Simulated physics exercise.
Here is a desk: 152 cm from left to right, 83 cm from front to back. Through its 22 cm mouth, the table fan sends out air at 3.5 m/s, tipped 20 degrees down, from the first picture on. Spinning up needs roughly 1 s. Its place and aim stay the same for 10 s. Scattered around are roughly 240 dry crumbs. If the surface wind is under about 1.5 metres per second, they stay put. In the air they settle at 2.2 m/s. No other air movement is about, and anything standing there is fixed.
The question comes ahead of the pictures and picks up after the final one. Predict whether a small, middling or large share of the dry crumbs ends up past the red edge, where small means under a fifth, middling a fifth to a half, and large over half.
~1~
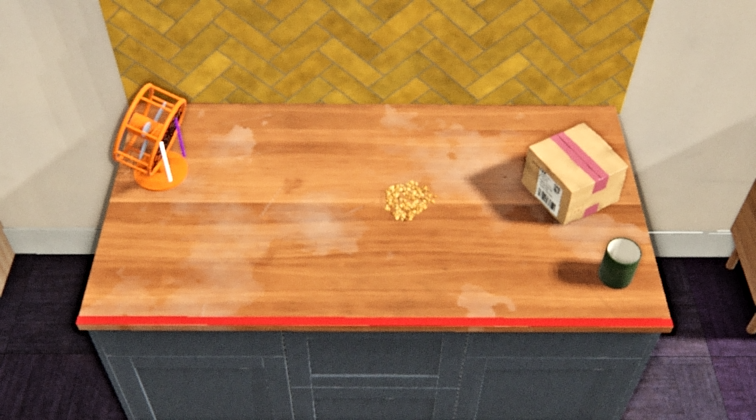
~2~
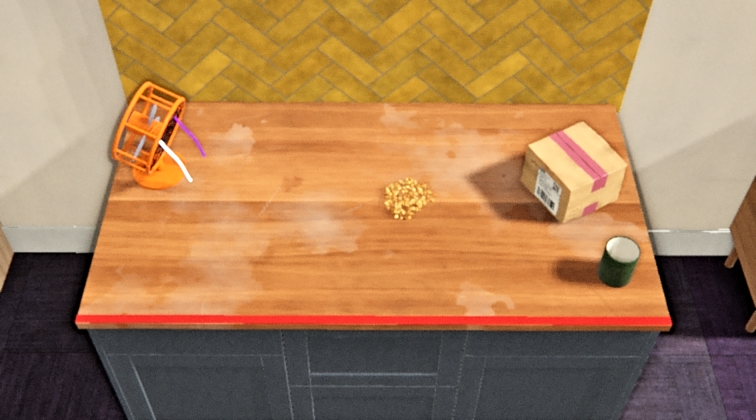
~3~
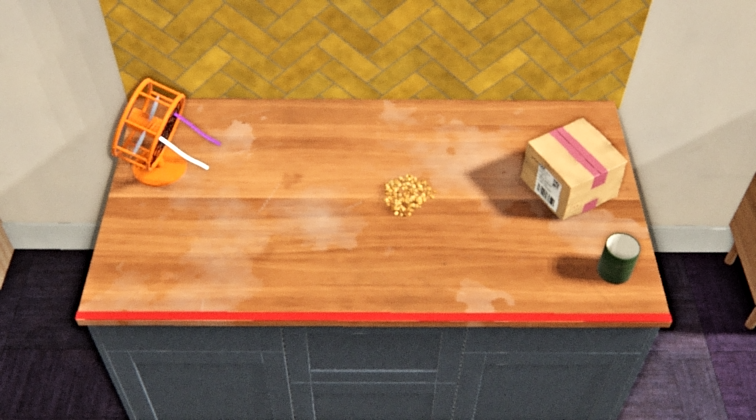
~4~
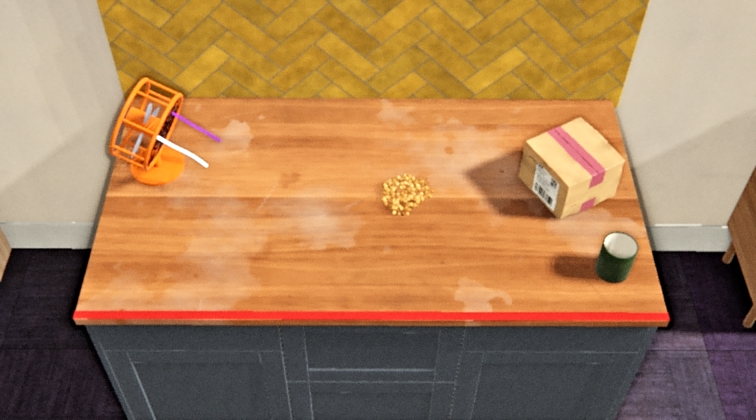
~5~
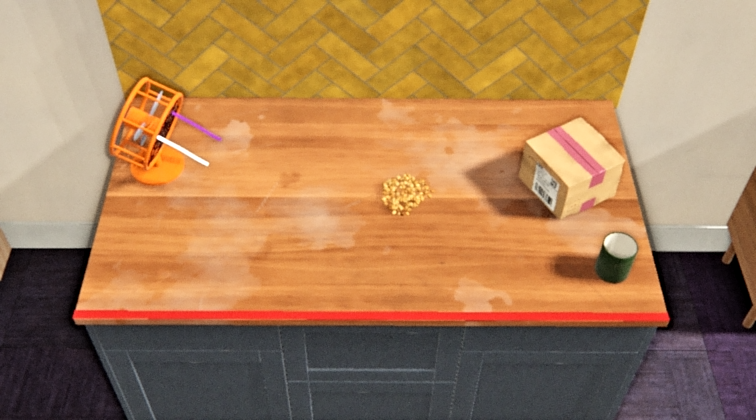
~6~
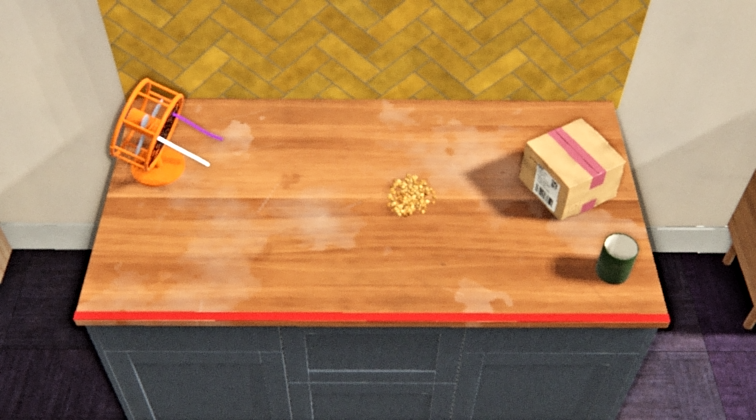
I expect a small share past that edge.
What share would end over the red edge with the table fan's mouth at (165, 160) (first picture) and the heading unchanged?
Result: Approx. 0 %.
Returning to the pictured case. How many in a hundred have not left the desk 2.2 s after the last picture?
That comes to roughly 30 % remaining.
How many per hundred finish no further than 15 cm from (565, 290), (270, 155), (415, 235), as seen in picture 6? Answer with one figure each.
In order: About 2 %, then 0 %, then 0 %.
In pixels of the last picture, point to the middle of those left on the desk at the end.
Near (532, 190).
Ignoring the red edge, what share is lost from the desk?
About 70 %.
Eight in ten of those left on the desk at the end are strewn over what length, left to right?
Roughly 10 cm from left to right.
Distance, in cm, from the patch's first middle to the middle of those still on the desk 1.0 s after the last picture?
About 40 cm.
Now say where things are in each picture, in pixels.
In the first frame, the middle of the dry crumbs is near (405, 201), none has stirred yet and the mouth of the table fan is at (150, 130).
In the second frame, the middle of the dry crumbs is near (404, 199), none has stirred yet and the red edge is centred on (374, 324).
In the third frame, the middle of the dry crumbs is near (404, 195), none has stirred yet, the top of a box is at (578, 151) and the top of a mug is at (623, 246).
In the fourth frame, the middle of the dry crumbs is near (402, 194) and none has stirred yet.
In the fifth frame, the middle of the dry crumbs is near (402, 194) and none has stirred yet.
In the sixth frame, the middle of the dry crumbs is near (409, 197), the farthest in sight from the table fan is at (434, 198) and about 20 % have left their places.
Then, 1.0 s after the last picture the count stands so, 0 % are over the red edge; the middle of those still in play is near (532, 190).
Then, 2.2 s after the last picture the count stands so, 0 % are over the red edge; the middle of those still in play is near (532, 190).
Then, 4.6 s after the last picture the count stands so, 0 % are over the red edge; the middle of those still in play is near (532, 190).
Then, 9.1 s after the last picture, at the end, 0 % are over the red edge; the middle of those still in play is near (532, 190).
